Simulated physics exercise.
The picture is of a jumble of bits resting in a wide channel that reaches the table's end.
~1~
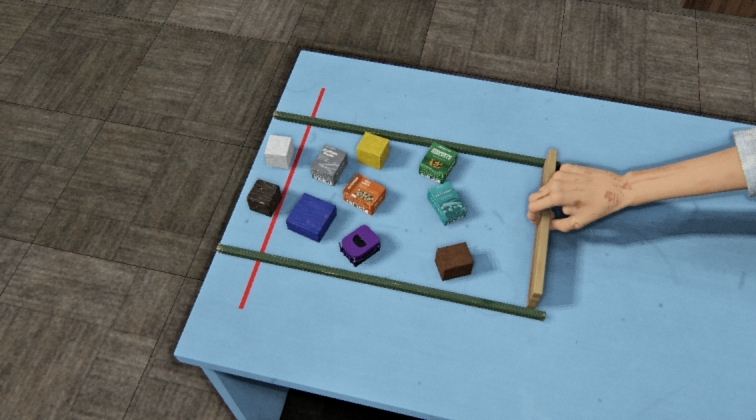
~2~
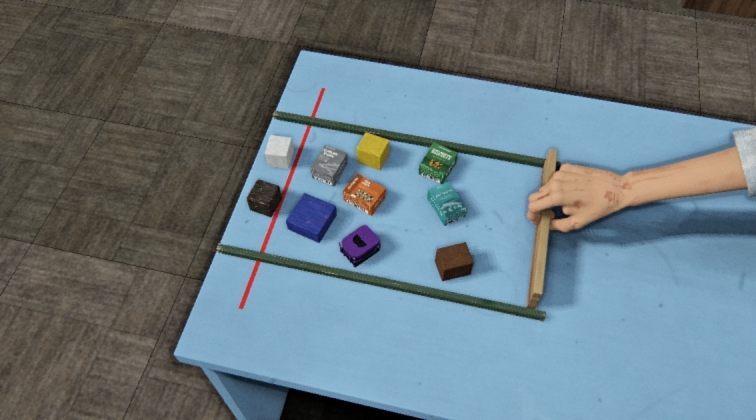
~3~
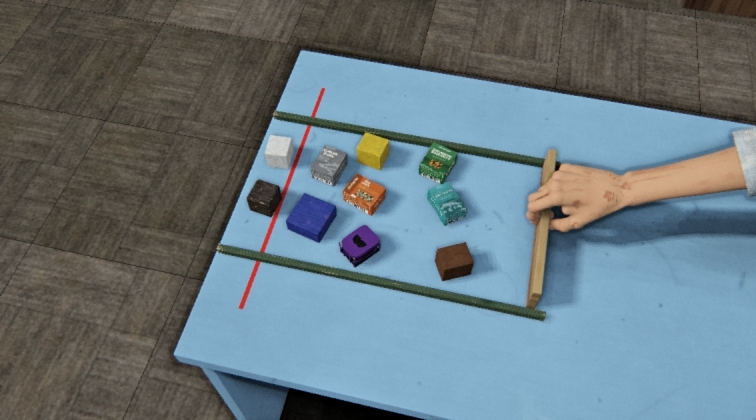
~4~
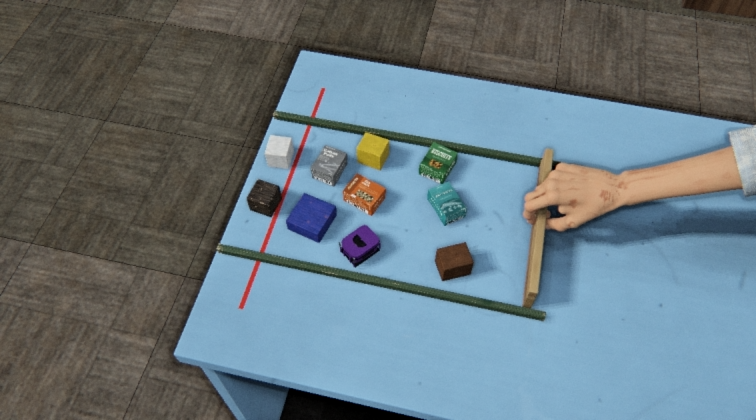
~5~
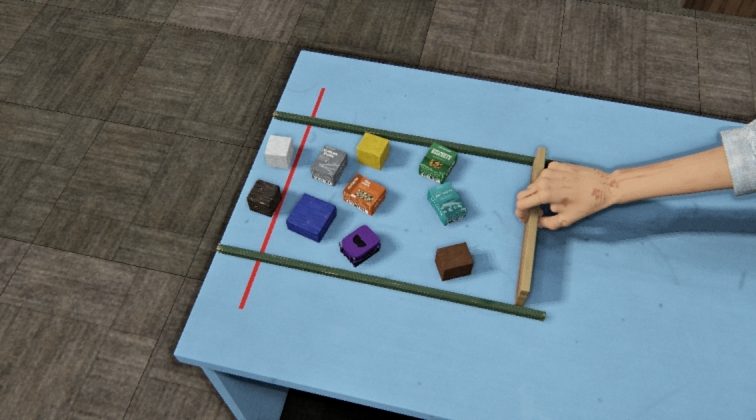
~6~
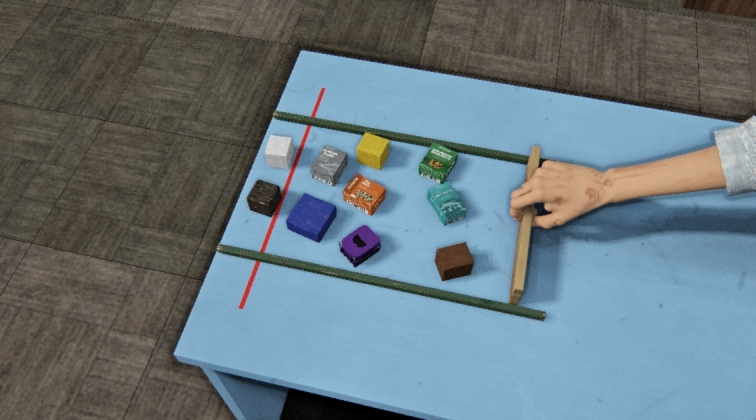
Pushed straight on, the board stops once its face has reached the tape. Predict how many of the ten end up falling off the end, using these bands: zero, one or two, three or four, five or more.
Three to four tumble.
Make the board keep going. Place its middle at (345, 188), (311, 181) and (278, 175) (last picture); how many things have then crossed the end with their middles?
The counts are 0, 3 and 7, in that order.
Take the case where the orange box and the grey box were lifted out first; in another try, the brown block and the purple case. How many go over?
The first removal gives 1, the second gives 3.
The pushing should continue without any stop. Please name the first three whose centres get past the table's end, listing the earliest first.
They are the white block, then the black block, then the grey box.
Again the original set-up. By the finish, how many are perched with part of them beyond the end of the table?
I'd say 3 of them.
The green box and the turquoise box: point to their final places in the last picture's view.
Middles: Around (289, 137) and around (281, 164).
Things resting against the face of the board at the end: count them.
Tally at the end: 3.
Soon after, none off yet; white block at rest near (280, 152); black block at rest near (265, 198); blue block at rest near (312, 218).
At rest, the number that fall off is three or four; fallen, grey box, blue block, black block and white block.
